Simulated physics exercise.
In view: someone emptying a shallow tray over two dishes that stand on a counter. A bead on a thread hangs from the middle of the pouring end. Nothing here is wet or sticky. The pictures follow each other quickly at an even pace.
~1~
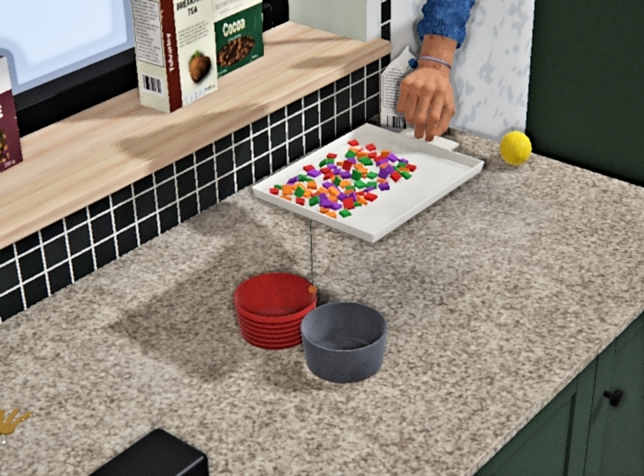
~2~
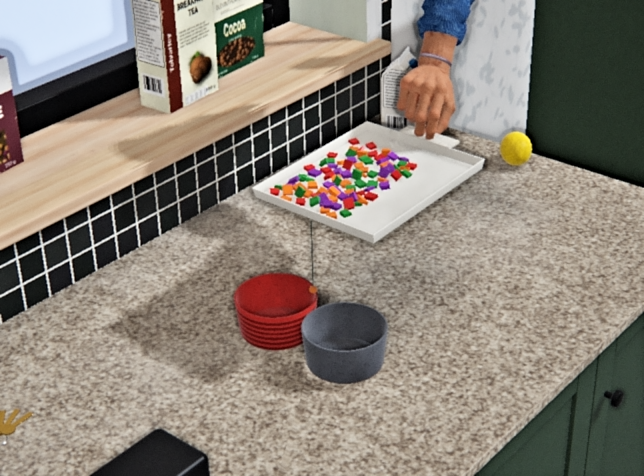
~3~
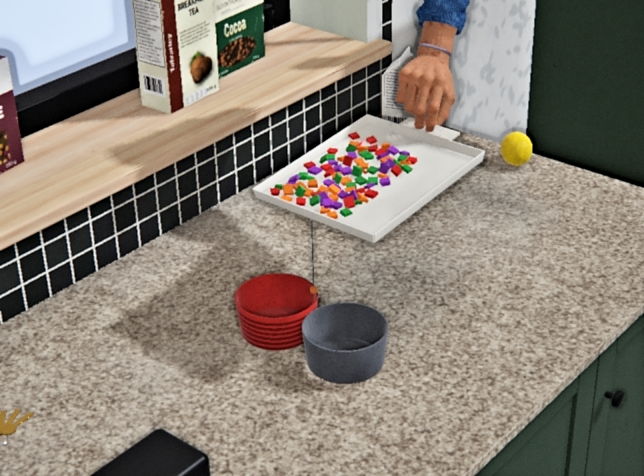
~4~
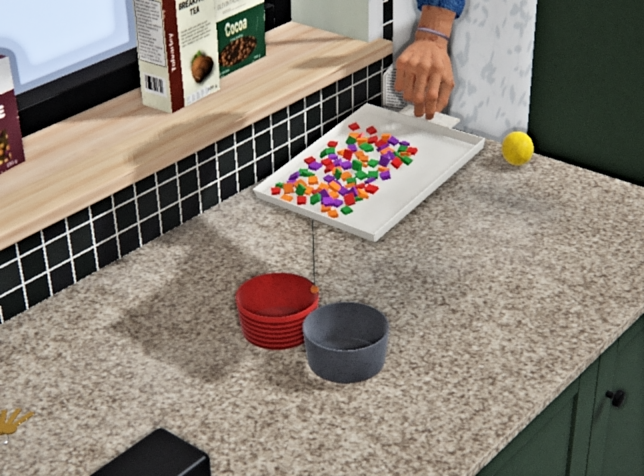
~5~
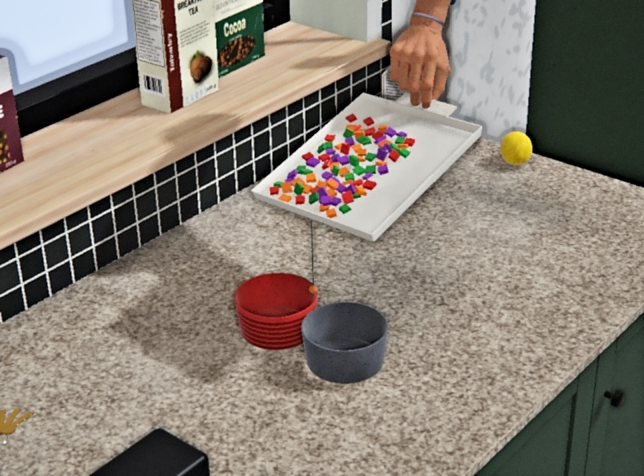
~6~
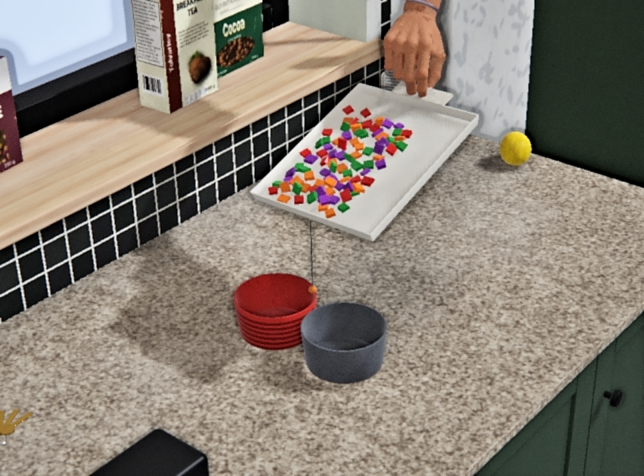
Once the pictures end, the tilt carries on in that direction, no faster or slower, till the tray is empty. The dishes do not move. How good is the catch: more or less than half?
The two hold the larger part of the load.
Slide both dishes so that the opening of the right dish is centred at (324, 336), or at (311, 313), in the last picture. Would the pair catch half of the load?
One: More than half. Two: Above a half.
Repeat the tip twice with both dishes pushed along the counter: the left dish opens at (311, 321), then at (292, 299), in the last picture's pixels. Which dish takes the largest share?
The first try: Left. The second: The dish on the left.
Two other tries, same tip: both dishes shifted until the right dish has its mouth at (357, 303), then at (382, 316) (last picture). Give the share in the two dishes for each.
Roughly 10 per cent, and 10 per cent.
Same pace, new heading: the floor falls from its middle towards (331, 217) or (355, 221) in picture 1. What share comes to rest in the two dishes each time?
In turn 80 and 80 in a hundred.
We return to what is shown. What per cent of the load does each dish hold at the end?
Left dish: 60 %, right dish: 10 %.
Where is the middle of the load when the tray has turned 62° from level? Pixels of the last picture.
Near (296, 182).
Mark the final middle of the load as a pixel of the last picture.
Roughly at (266, 335).
Just after the last frame, tray tipped steeply; every one on the tray.
A moment on, tray tipped past a quarter turn; the larger part on the tray; just a few in the right dish; about a tenth in the left dish; about a tenth outside both; about a tenth in the air.
Further on, tray tipped past a quarter turn; about a tenth in the right dish; roughly two thirds in the left dish; roughly a quarter outside both; just a few in the air.
When it is over, tray tipped past a quarter turn; about a tenth in the right dish; roughly two thirds in the left dish; roughly a quarter outside both; just a few in the air.
